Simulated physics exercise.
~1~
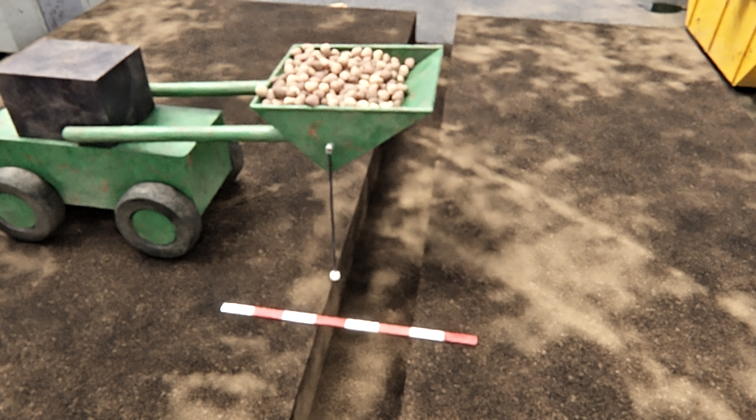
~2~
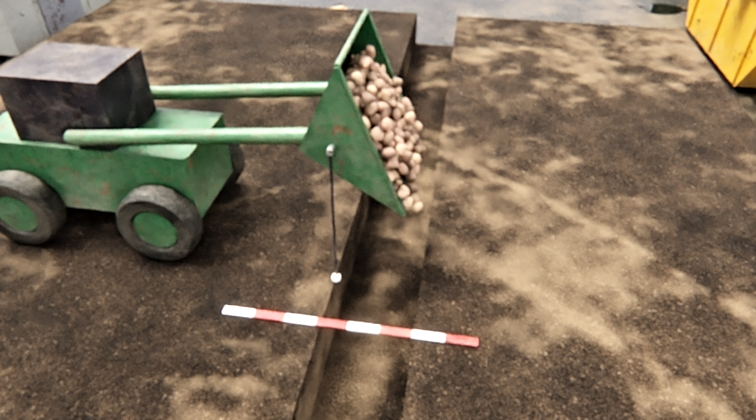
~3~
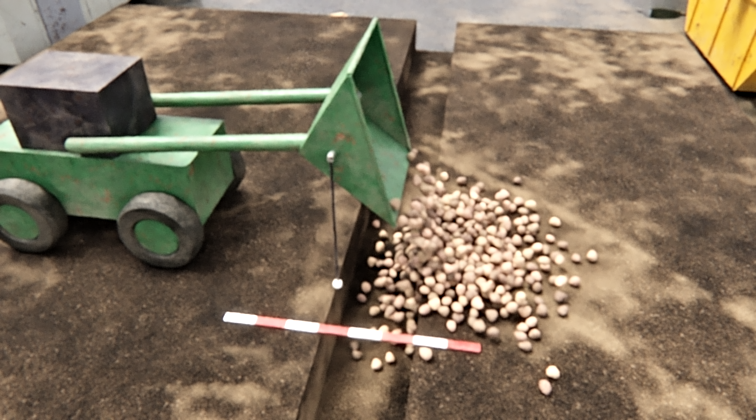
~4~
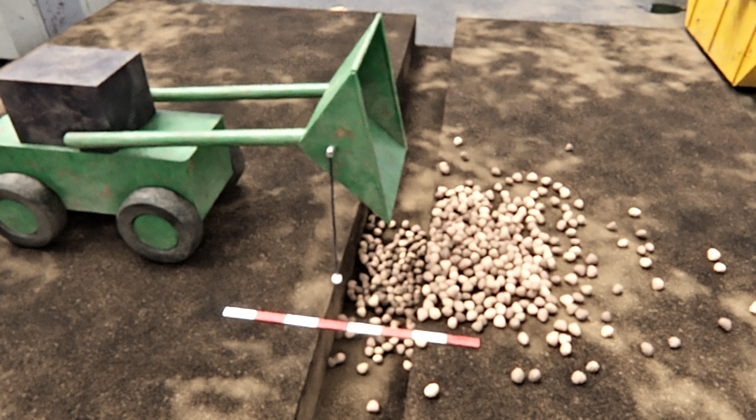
The video shows a green loader tipping its raised bucket forward and pouring round beach stones over a narrow trench beside a red and white striped staff. The bucket ends empty, with some stones in the trench and most scattered on the ground to its right.
